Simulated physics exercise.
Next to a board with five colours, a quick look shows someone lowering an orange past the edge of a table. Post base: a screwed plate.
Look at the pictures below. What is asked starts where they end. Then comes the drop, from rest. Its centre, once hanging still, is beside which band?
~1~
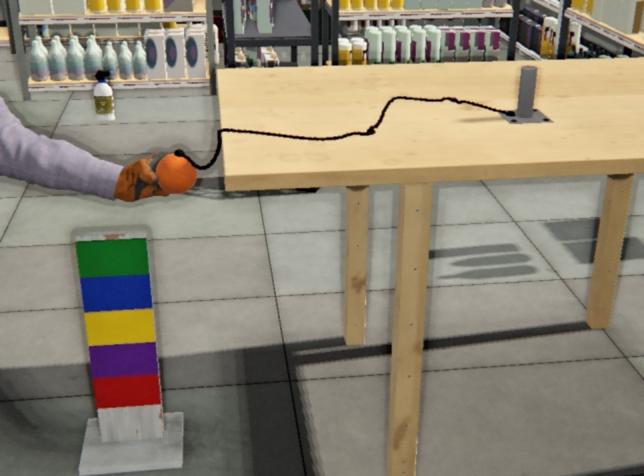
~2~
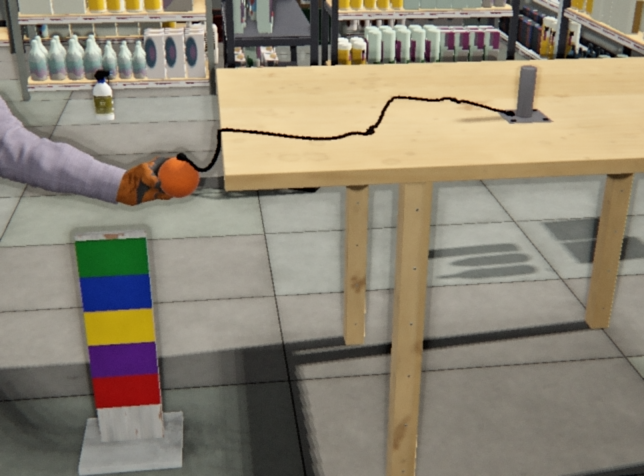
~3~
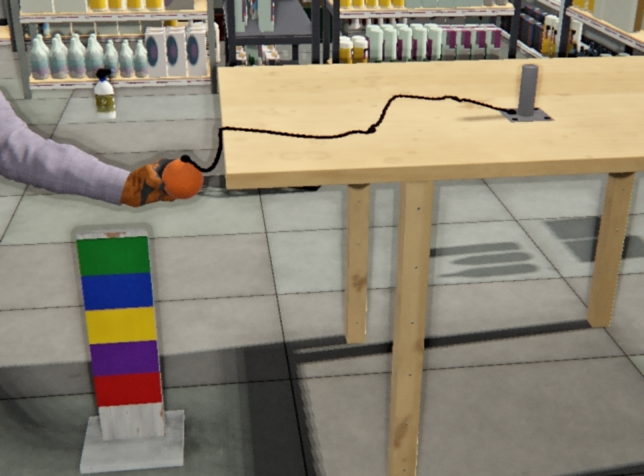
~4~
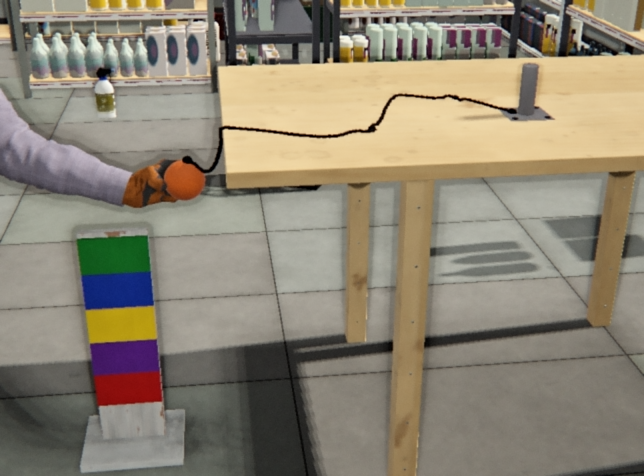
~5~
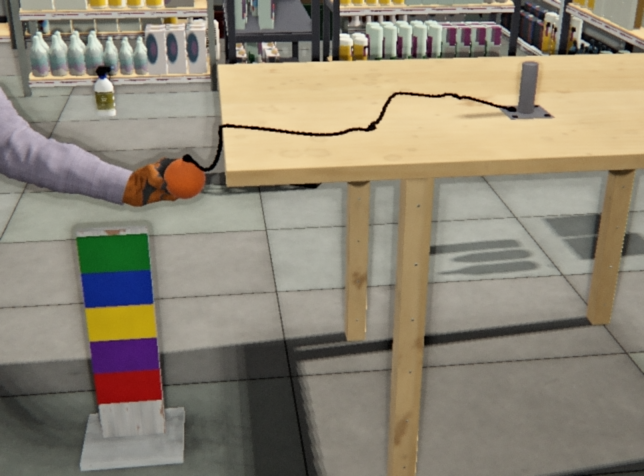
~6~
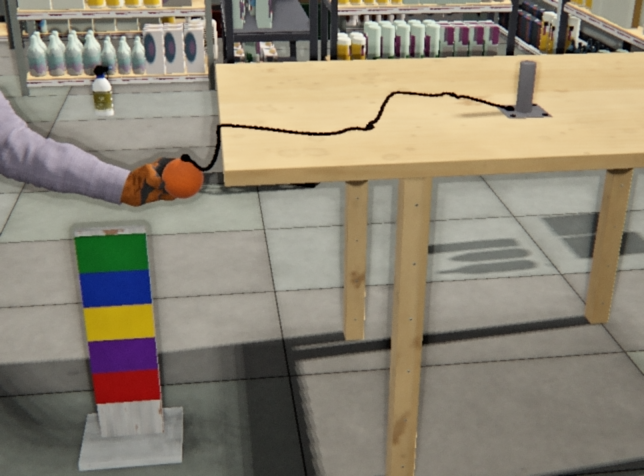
Beside the purple band.
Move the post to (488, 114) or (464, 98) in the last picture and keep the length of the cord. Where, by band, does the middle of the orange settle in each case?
Try one - red; try two - red.
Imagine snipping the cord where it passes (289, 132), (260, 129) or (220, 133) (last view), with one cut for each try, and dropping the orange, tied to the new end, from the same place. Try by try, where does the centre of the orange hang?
Well, that gives around (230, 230) the first time, (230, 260) the next and (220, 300) the last.
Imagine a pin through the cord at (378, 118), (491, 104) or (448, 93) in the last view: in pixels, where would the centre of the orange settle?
The three spots are (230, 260), (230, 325) and (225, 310), in that order.
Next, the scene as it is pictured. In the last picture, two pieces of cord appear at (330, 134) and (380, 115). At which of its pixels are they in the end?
At (222, 167), then (269, 113).
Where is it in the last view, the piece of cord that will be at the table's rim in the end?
It lies at about (373, 127).
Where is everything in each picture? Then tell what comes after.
Orange (176, 174); green (113, 259); blue (117, 295); yellow (120, 328); purple (124, 361); red (127, 392), in the first frame.
Orange (179, 177); cord through (476, 105) (414, 99) (381, 118) (342, 137) (247, 132), in the second frame.
Orange (183, 179), in the third frame.
Orange (184, 180); cord through (478, 103) (415, 96) (383, 115) (344, 135) (249, 130), in the fourth frame.
Orange (185, 179), in the fifth frame.
Orange (183, 178); cord through (476, 100) (413, 94) (380, 113) (341, 132) (247, 127), in the sixth frame.
Soon after, orange near (200, 348); level with purple.
Then, orange near (256, 308); level with yellow.
Further on, orange near (224, 341); level with purple.
At rest, orange near (234, 334); level with purple. Its middle rests at the purple band.
